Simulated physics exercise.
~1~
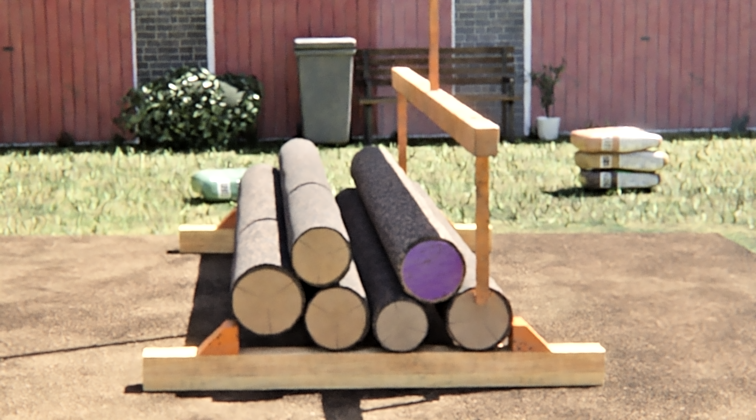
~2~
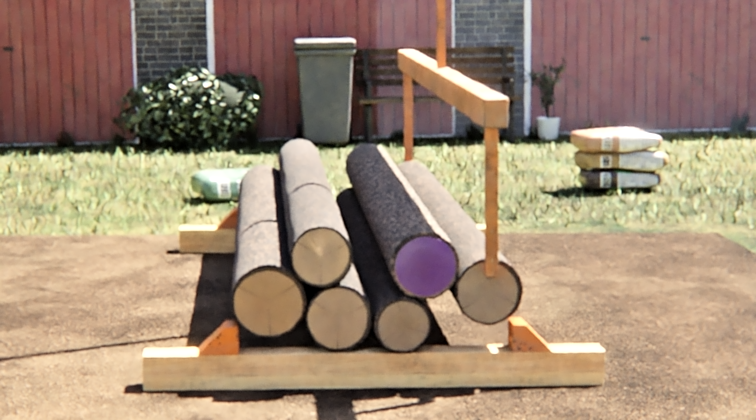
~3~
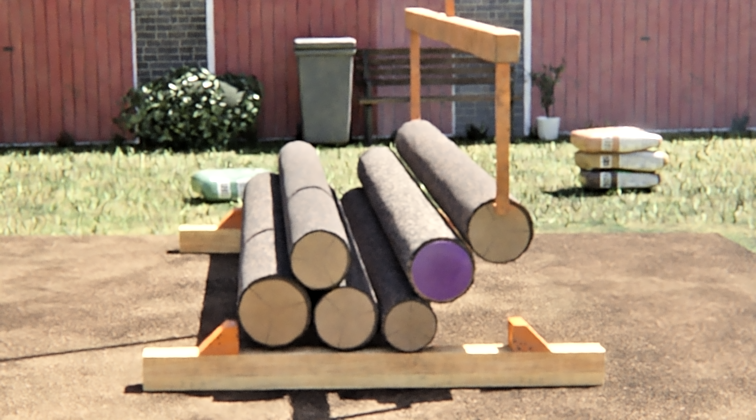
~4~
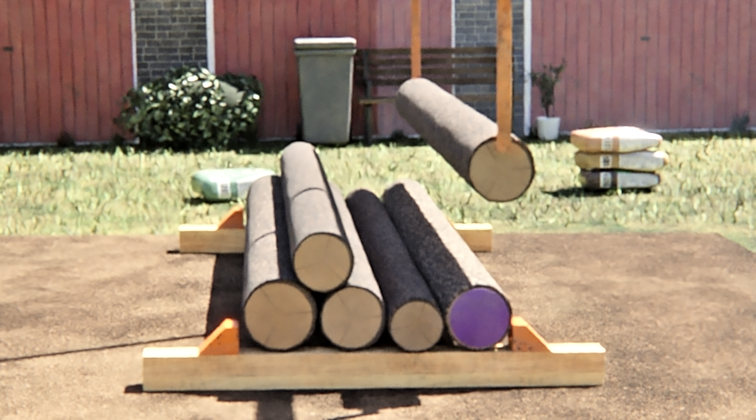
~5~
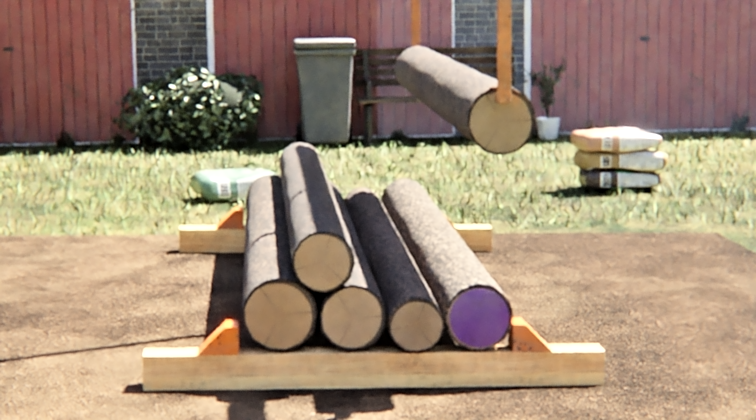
An orange lifting beam raised the far right log out from a stack on wooden supports, and the purple-ended log resting beside it slipped down to the right into the gap, settling against the right chock while the lifted log kept rising.
